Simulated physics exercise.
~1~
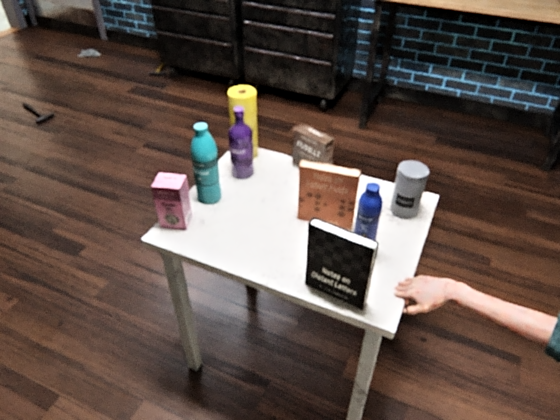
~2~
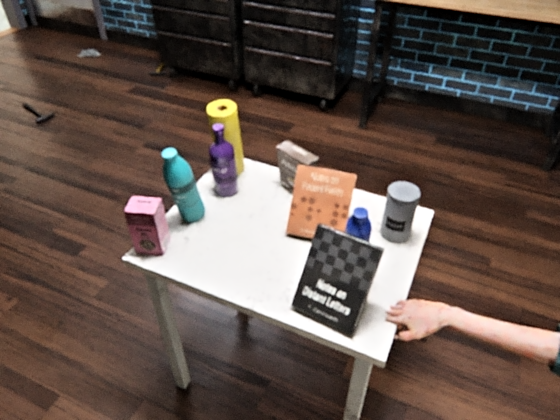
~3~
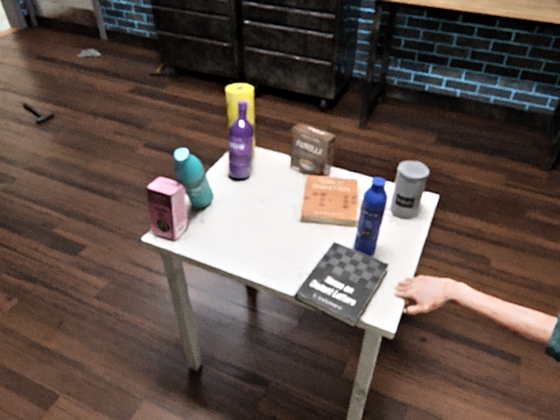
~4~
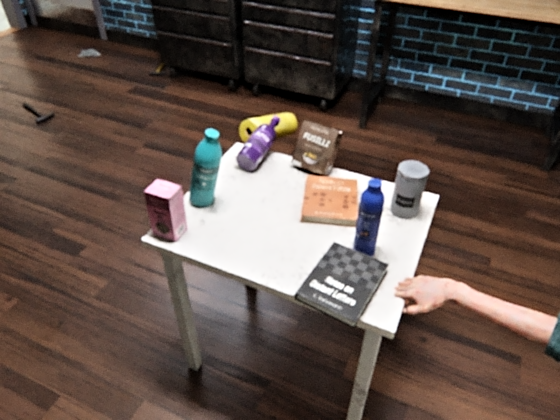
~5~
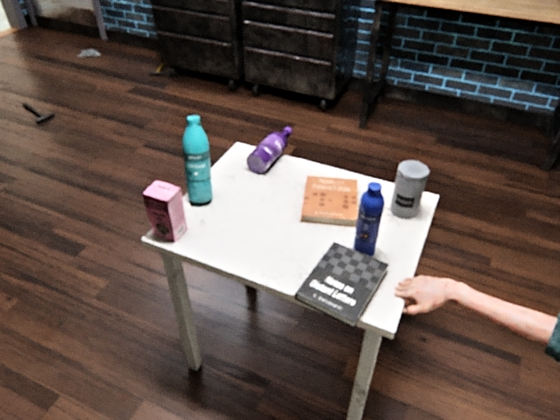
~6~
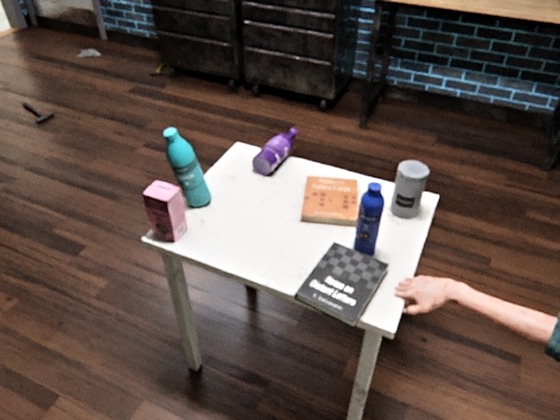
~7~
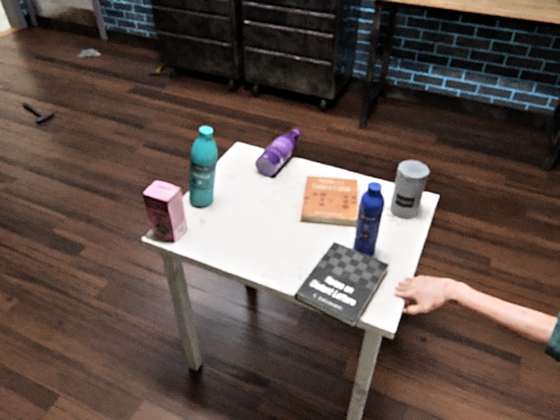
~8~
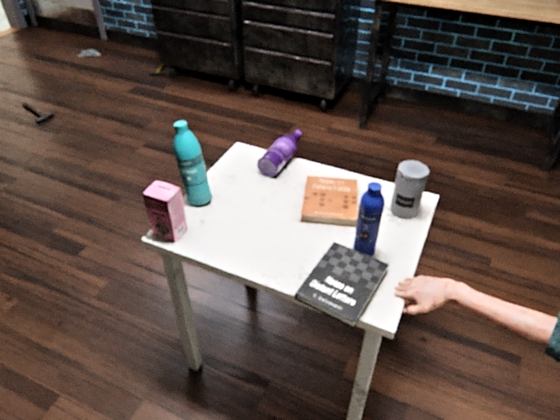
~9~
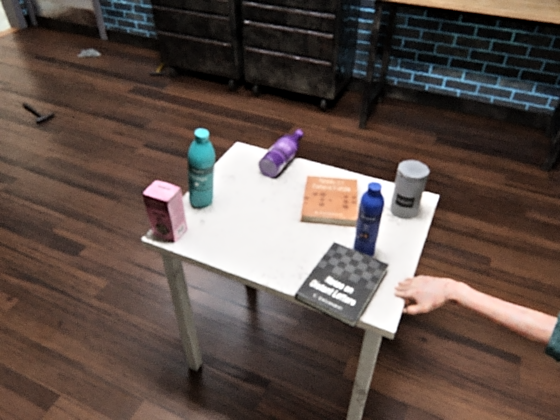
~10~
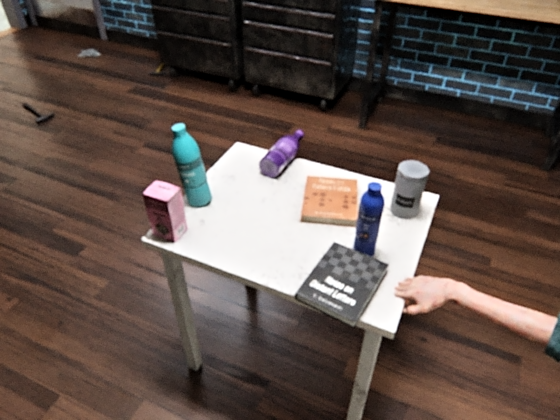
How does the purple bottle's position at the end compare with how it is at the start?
At the start the purple bottle stands upright on the table, and by the end it is lying on its side near the far edge of the tabletop.
